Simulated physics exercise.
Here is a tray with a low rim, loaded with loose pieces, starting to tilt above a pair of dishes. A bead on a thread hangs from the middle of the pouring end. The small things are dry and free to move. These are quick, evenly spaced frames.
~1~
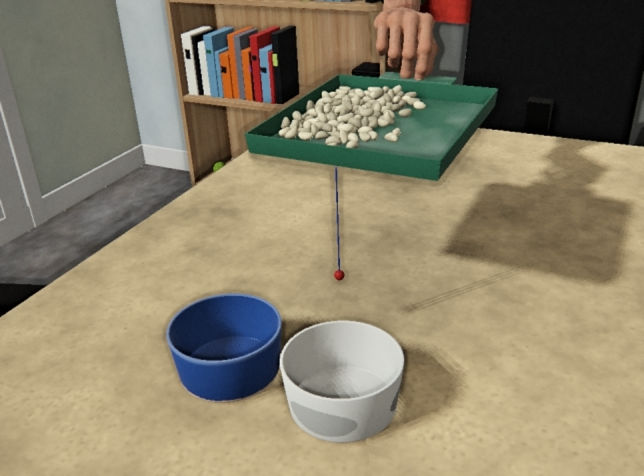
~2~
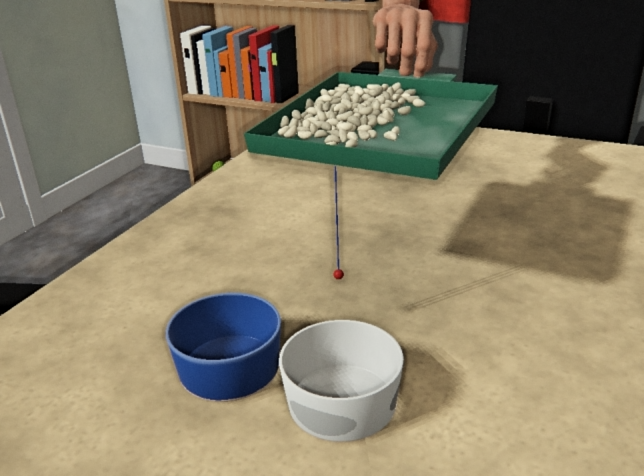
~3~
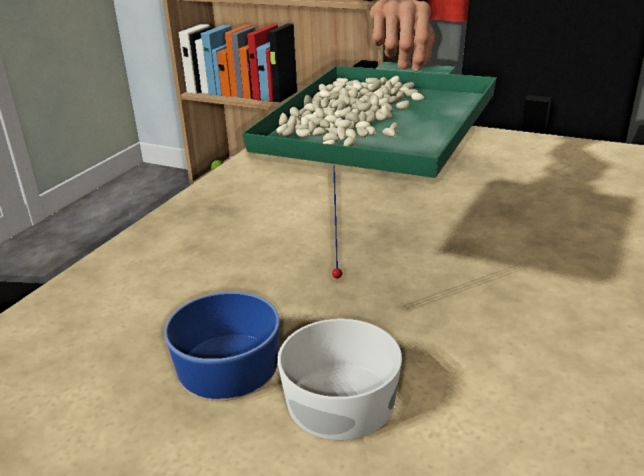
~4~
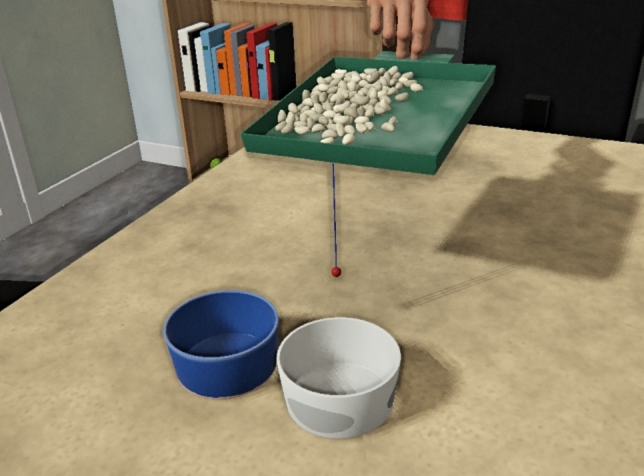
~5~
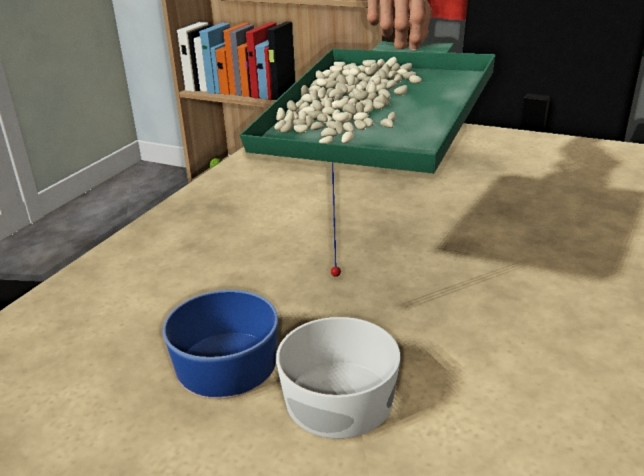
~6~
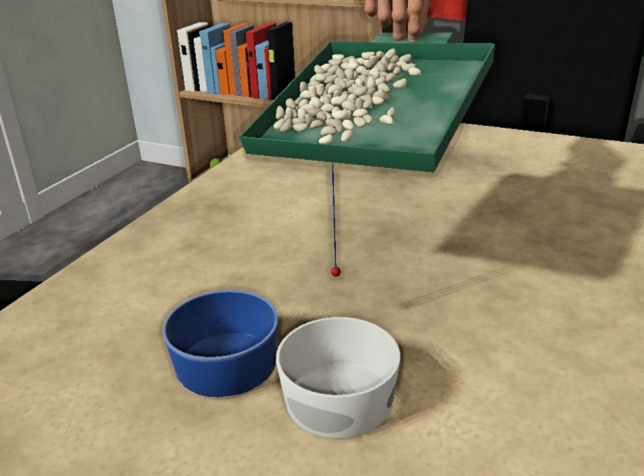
Green tray of white beans tilting slightly as a hand raises its far end above blue and white bowls on a table.
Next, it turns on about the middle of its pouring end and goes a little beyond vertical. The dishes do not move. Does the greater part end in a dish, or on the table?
In the dishes lies only the smaller part of it.
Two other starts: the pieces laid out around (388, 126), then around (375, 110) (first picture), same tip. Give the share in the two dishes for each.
First some 50, then 30 per cent.
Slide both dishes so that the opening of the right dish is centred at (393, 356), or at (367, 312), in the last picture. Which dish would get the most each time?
At the first place the left one, at the second the dish on the left.
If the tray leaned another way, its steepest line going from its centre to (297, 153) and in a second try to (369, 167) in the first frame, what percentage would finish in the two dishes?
Roughly 10 per cent, and 40 per cent.
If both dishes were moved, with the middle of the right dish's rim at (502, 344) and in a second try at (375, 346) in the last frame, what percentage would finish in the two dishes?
The first gives 10 %, the second 60 %.
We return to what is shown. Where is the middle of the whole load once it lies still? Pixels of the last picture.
At about (270, 329).
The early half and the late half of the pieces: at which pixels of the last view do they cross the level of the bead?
First near (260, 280), later near (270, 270).
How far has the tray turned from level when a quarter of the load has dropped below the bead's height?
Around 105° of tilt.
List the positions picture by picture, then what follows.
The first frame shows corners of the pouring end (248, 133) and (438, 159), level; middle of the load (351, 117), white beans; left dish (195, 378); right dish (316, 416); bead on its thread (339, 275).
The second frame shows corners of the pouring end (247, 133) and (437, 158), level; middle of the load (350, 115).
The third frame shows corners of the pouring end (245, 133) and (436, 157), tipped barely, lowest at the left corner; middle of the load (349, 111).
The fourth frame shows corners of the pouring end (244, 133) and (434, 154), tipped a little, lowest at the left corner; middle of the load (347, 105).
The fifth frame shows corners of the pouring end (243, 134) and (433, 153), tipped a little, lowest at the left corner; middle of the load (346, 100).
The sixth frame shows corners of the pouring end (242, 136) and (432, 153), tipped a little, lowest at the left corner; middle of the load (345, 96); left dish (191, 374); right dish (313, 413).
Just after the last frame, tray tipped steeply; every one on the tray.
A moment on, tray tipped right over; every one on the tray.
Further on, tray tipped past a quarter turn; about a tenth in the right dish; about a tenth in the left dish; the larger part outside both.
When it is over, tray tipped past a quarter turn; about a tenth in the right dish; about a tenth in the left dish; the larger part outside both.
